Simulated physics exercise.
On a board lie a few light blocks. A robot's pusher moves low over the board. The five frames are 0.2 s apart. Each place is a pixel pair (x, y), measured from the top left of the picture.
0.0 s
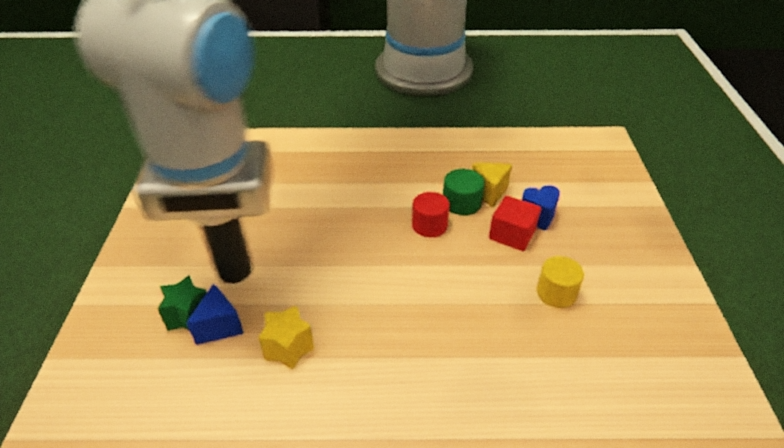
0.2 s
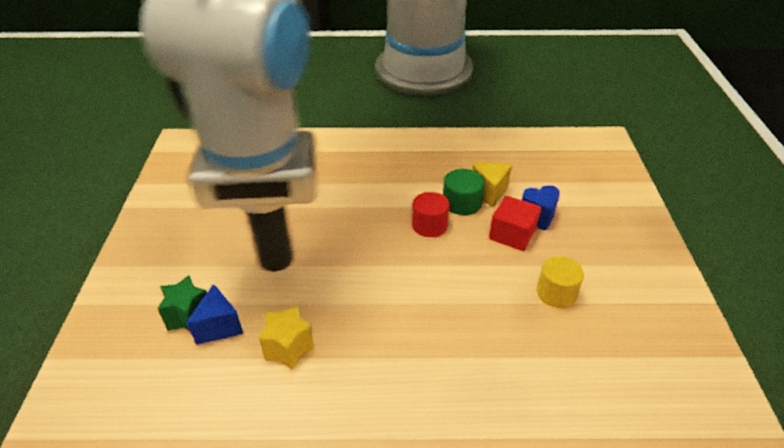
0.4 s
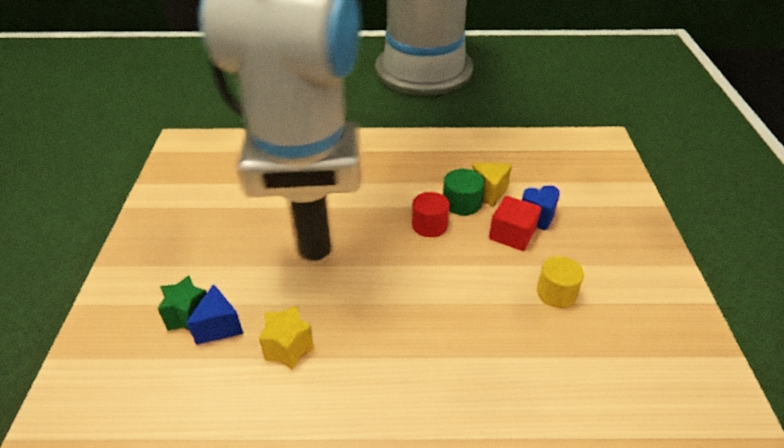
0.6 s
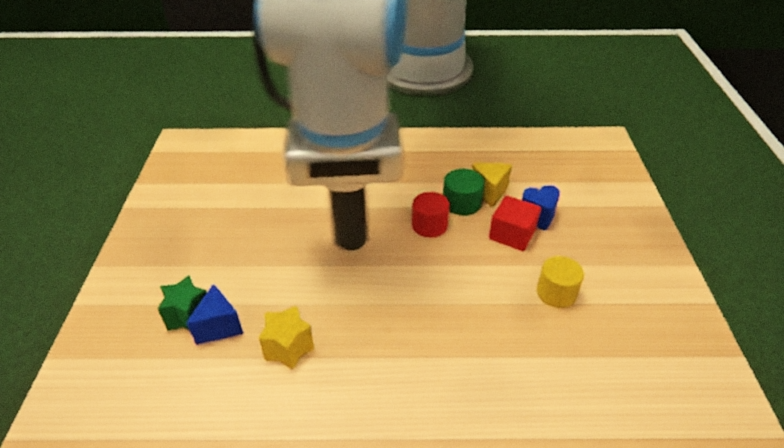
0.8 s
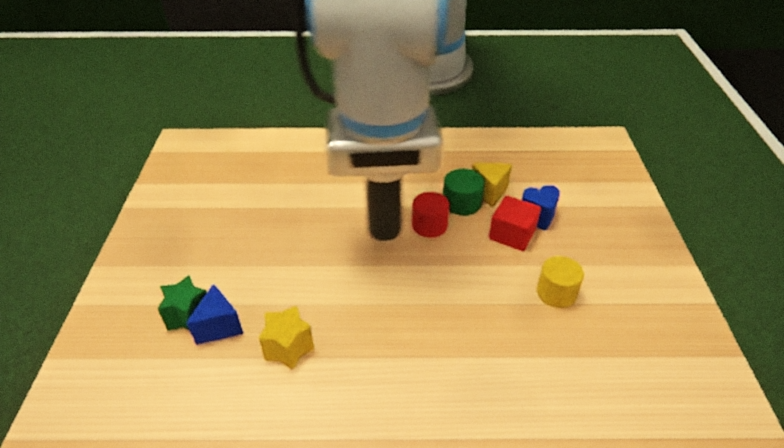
A robot arm moving its black pusher rightward and slightly away over a wooden board, passing among coloured blocks that stay still.
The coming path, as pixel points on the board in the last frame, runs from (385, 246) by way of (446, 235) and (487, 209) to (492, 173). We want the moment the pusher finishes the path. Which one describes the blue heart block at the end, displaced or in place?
Once the pusher is done, the blue heart block remains in the old spot.
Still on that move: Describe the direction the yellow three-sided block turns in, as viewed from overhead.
It turns clockwise.
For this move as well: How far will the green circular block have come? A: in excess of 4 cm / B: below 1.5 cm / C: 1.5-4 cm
A
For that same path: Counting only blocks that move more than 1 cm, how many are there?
I'd say three or more blocks get moved.
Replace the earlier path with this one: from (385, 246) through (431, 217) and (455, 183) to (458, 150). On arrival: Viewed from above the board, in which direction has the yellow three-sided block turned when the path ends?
The twist is anticlockwise.
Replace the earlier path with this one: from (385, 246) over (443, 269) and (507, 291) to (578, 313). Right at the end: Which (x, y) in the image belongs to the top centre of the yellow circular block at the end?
Its top middle will sit at (609, 270).
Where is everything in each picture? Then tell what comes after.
The first picture shows lower end of the pusher (235, 270), tops of blocks, red circular block (431, 202), green circular block (464, 180), yellow three-sided block (493, 170), blue heart block (543, 195).
The second picture shows pusher (276, 259), blocks as before.
The third picture shows pusher (315, 248), blocks as before.
The fourth picture shows pusher (351, 239), blocks as before.
The fifth picture shows pusher (385, 229), red circular block (431, 202), green circular block (464, 180), yellow three-sided block (493, 170), blue heart block (543, 195).
The first path, step by step. One third of the way, pusher (448, 219); red circular block (454, 189); green circular block (470, 168); yellow three-sided block (502, 166), turned 20° clockwise.
Two thirds of the way, pusher (490, 193); red circular block (462, 173); green circular block (464, 151); yellow three-sided block (503, 164), turned 25° clockwise.
At the end, pusher (495, 157); red circular block (461, 171); green circular block (461, 148); yellow three-sided block (520, 139), turned 70° clockwise; blue heart block not moved.
